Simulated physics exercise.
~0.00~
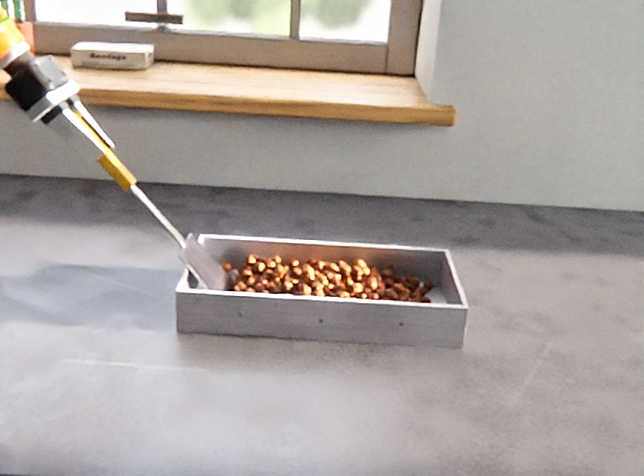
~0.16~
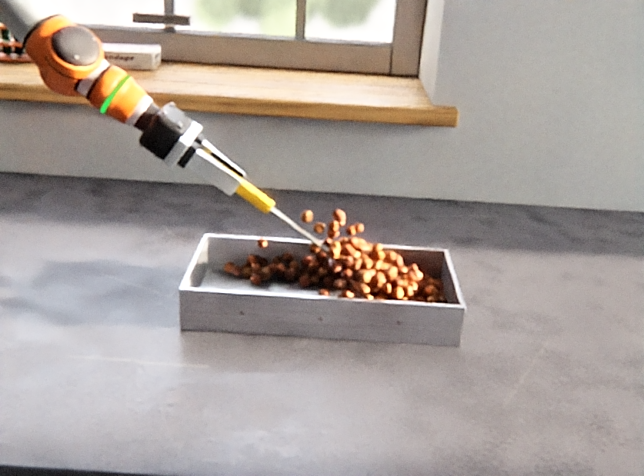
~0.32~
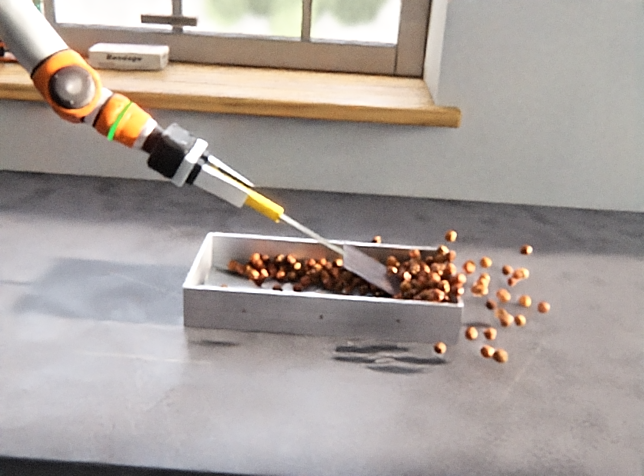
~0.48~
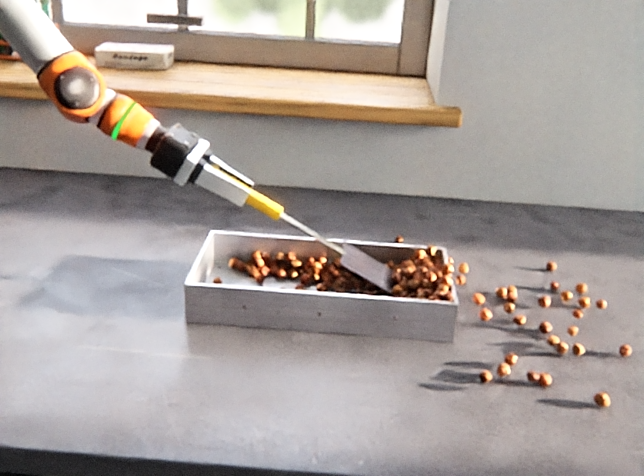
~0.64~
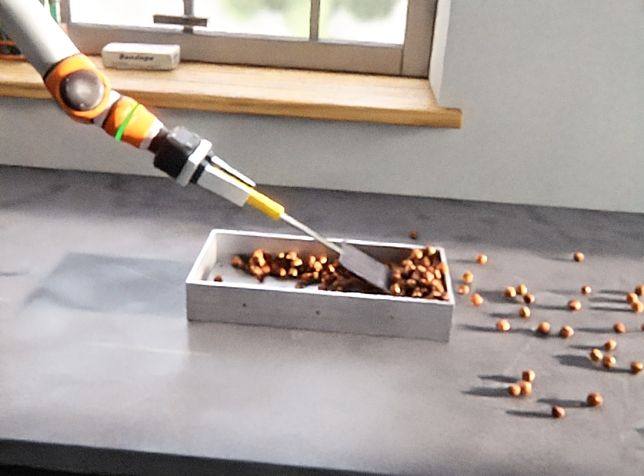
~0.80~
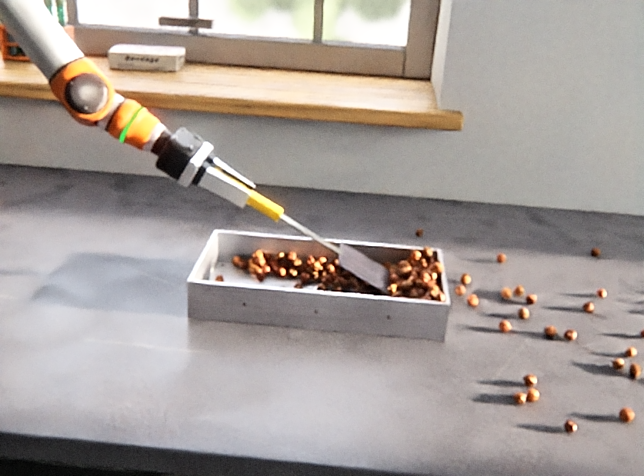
An orange, black and grey robotic arm holding a flat metal paddle reaches from the upper left into a shallow grey tray of brown hazelnuts. The tray sits on a grey tabletop before a wooden windowsill, seen from slightly above. The paddle sweeps right through the nuts, heaping them up and tossing a few above the pile. It stops toward the tray's right end, and a spray of nuts flies over that edge onto the table. They bounce and roll farther right as the paddle stays still. Most remain in the tray, with the others scattered across the tabletop.
